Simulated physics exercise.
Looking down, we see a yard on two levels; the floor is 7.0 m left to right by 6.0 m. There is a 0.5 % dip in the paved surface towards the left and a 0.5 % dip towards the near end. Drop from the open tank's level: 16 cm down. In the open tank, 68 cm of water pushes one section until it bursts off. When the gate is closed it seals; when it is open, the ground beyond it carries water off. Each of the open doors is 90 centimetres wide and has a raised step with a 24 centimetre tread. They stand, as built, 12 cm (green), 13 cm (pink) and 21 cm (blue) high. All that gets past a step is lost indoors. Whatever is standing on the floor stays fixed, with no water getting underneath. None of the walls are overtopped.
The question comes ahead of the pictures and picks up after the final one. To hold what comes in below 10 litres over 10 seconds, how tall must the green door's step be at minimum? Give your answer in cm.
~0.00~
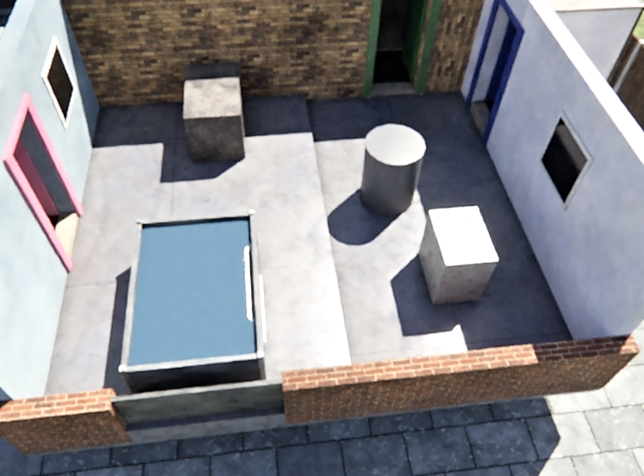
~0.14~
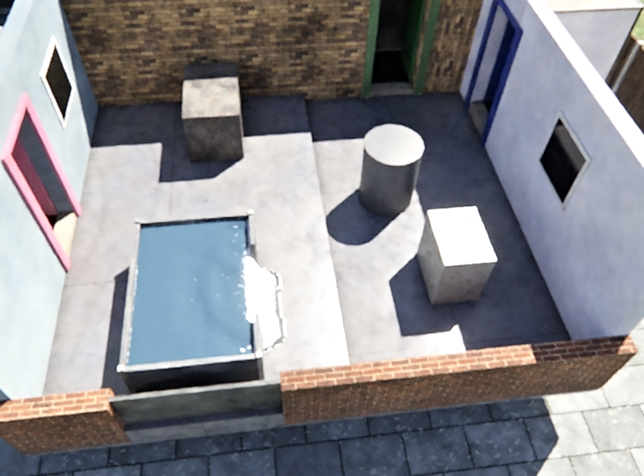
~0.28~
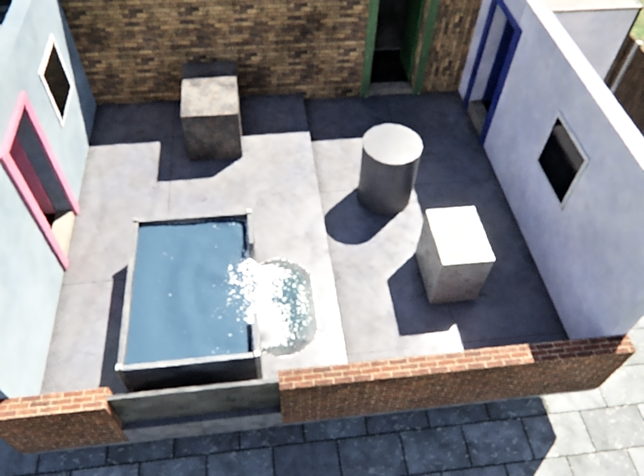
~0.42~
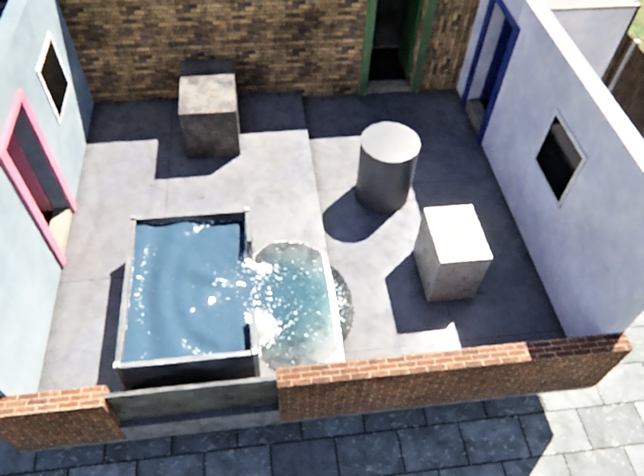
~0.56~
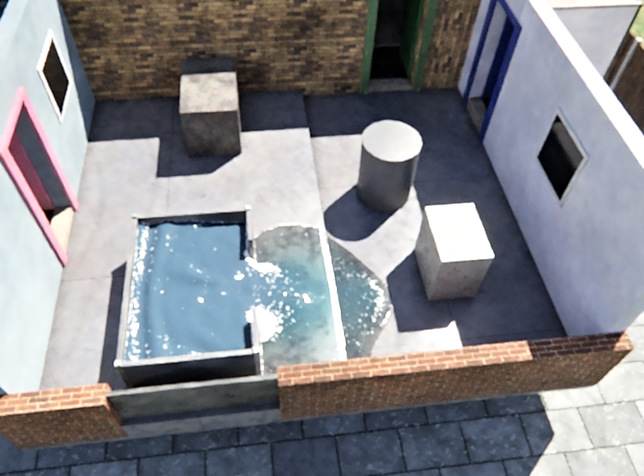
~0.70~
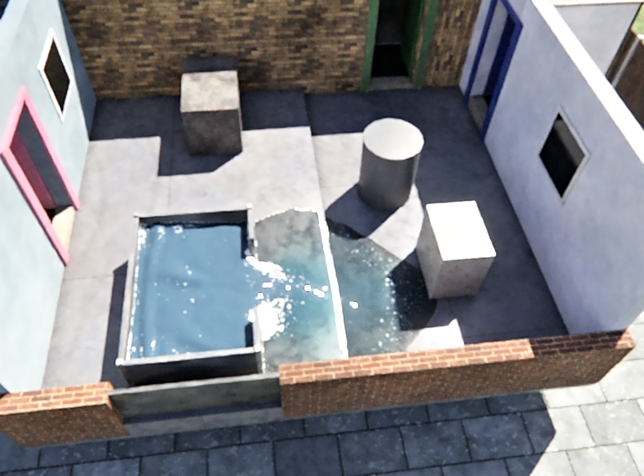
About 14 cm.
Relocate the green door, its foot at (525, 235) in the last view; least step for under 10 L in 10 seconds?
Roughly 7.0 cm.
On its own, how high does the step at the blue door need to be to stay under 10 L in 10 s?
At the blue door it takes roughly 11.0 centimetres.
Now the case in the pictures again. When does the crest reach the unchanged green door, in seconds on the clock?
Near 5.0 seconds.
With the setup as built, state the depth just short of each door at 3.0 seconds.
In cm: Green 0, pink 0, blue 6.
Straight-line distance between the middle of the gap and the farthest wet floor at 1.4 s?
Around 4.2 m from the gap.
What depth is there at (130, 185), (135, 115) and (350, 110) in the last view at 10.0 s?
0, 0 and 10 cm, respectively.
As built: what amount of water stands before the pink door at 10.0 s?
Lab note: Depth approx. 0.0 cm.
After 1.4 s water covers 25 % of the floor, deepest (34 cm) near (416, 284); it has not reached the green door.
After 3.0 s water covers 40 % of the floor, deepest (31 cm) near (561, 337); it has not reached the green door.
After 10.0 s water covers 55 % of the floor, deepest (16 cm) near (360, 384); 12 cm at the green door, 24 litres in over its 12 cm step.
At the green door as built, the water arrived by 3.7 s and peaked near 17 cm at 5.0 s.
Run again over the same 10 s with other heights there, 17 litres in over 13 cm, 1 litre over 17.5 cm. The limit of 10 litres is kept from about 14 cm up.
